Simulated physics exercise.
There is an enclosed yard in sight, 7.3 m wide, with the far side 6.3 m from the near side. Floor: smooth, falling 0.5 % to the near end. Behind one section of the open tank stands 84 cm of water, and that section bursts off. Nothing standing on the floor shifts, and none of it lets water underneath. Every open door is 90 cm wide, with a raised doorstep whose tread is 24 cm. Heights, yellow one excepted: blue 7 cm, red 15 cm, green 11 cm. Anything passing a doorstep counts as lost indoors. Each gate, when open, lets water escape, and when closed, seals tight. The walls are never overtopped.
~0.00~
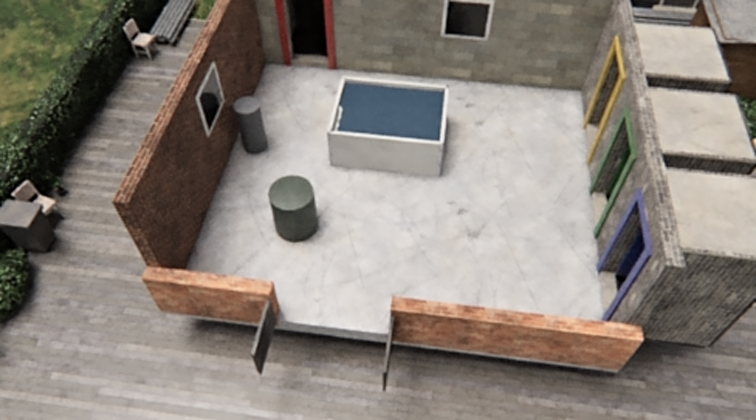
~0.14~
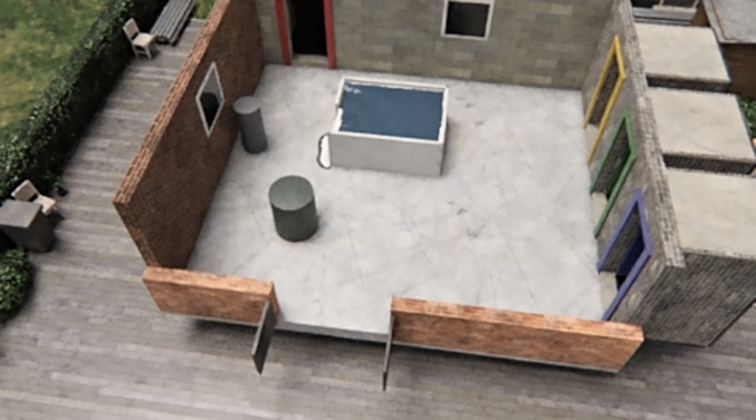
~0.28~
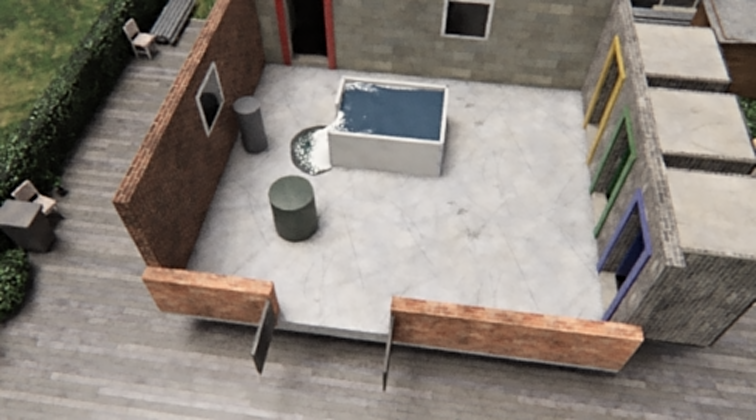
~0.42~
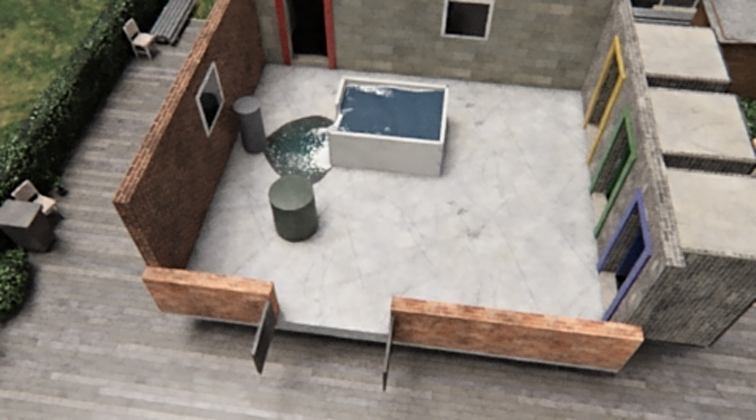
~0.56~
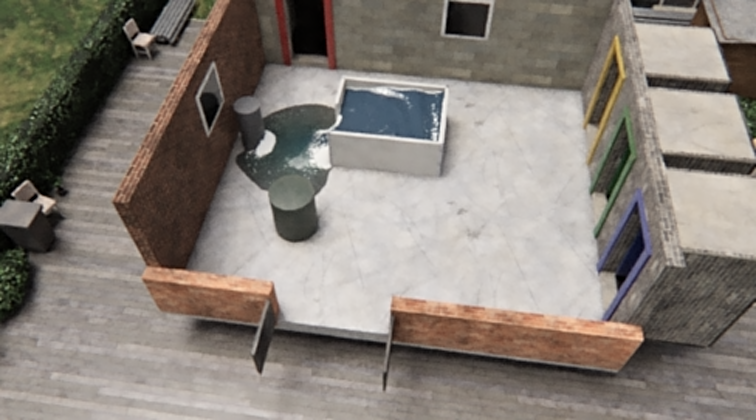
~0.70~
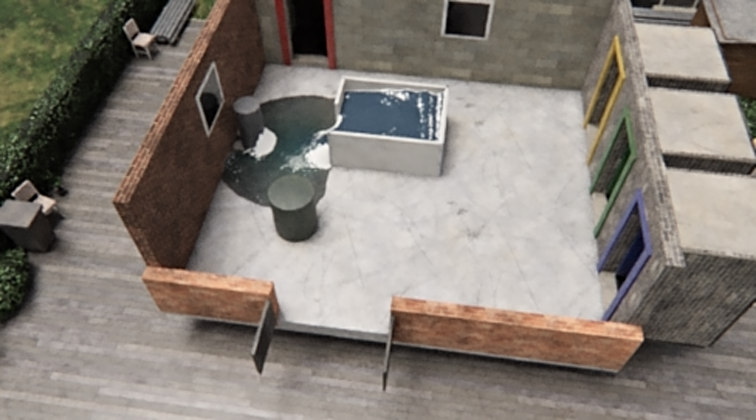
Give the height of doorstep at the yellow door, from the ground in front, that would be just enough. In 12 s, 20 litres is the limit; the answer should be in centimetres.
Close to 6 cm.
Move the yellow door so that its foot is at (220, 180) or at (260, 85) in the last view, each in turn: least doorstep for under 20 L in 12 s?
First place around 30 cm, second around 17 cm.
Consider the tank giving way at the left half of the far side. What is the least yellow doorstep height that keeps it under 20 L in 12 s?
Estimate: Near 12.5 cm.
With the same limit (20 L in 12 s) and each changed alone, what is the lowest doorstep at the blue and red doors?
You'd want some 7.0 cm at blue and some 18 cm at red.
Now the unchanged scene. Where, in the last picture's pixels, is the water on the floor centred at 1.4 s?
The centre of all the water is around (348, 145).
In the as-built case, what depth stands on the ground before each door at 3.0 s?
Blue door 0 cm, yellow door 0 cm, red door 21 cm, green door 0 cm.
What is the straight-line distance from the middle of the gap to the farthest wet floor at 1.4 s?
The front sits around 3.8 m out.
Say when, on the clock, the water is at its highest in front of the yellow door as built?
About 6.0 seconds.
After 1.4 s water covers 20 % of the floor, deepest (44 cm) near (269, 148); it has not reached the yellow door.
After 3.0 s water covers 35 % of the floor, deepest (34 cm) near (197, 297); it has not reached the yellow door.
After 12.0 s water covers 95 % of the floor, deepest (12 cm) near (458, 329); 6 cm at the yellow door, 0 litres in over its 18 cm doorstep.
At the yellow door as built, the water arrived by 5.2 s and peaked near 9 cm at 5.8 s.
Run again over the same 12 s with other heights there, 40 litres in over 4.5 cm, 5 litres over 7.5 cm. The limit of 20 litres is kept from about 6 cm up.
